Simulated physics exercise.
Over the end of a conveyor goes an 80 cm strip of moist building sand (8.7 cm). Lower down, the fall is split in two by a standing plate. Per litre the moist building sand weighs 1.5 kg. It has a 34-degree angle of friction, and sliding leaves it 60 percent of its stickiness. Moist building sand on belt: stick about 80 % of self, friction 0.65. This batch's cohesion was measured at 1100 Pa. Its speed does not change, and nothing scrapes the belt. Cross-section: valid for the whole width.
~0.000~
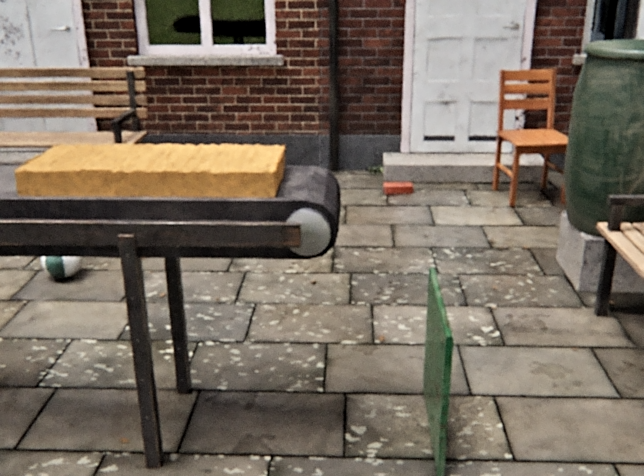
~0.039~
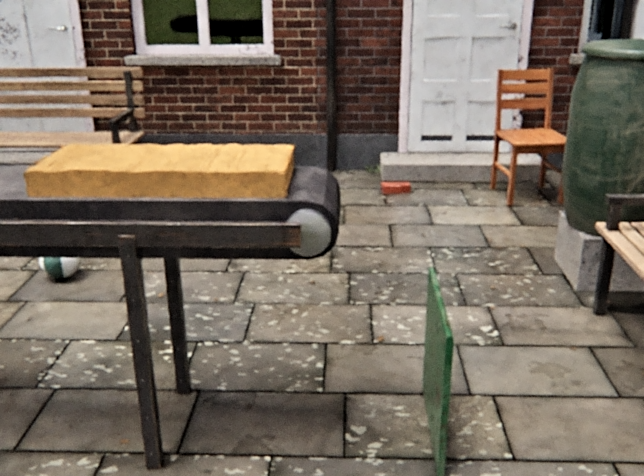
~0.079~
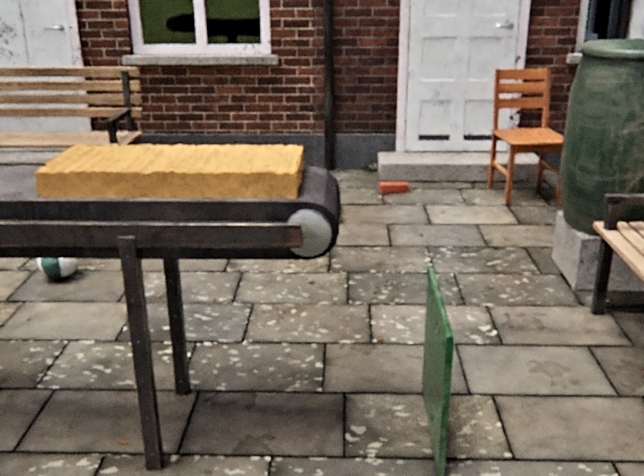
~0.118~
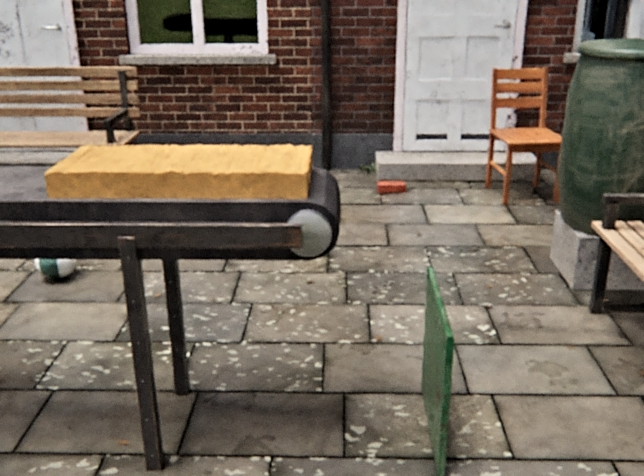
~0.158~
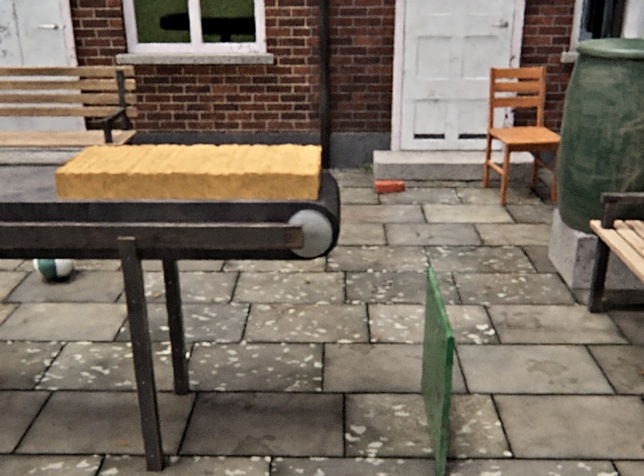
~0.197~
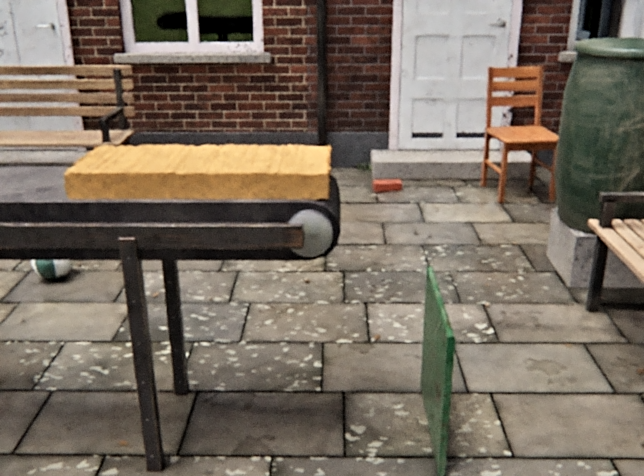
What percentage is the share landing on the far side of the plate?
0 %.
By 0.50 s, 0 % is beyond the plate's line.
By 0.86 s, 0 % is beyond the plate's line.
By 1.22 s, 0 % is beyond the plate's line.
By 1.58 s, 0 % is beyond the plate's line.
By 2.83 s, at the end, 0 % is beyond the plate's line.
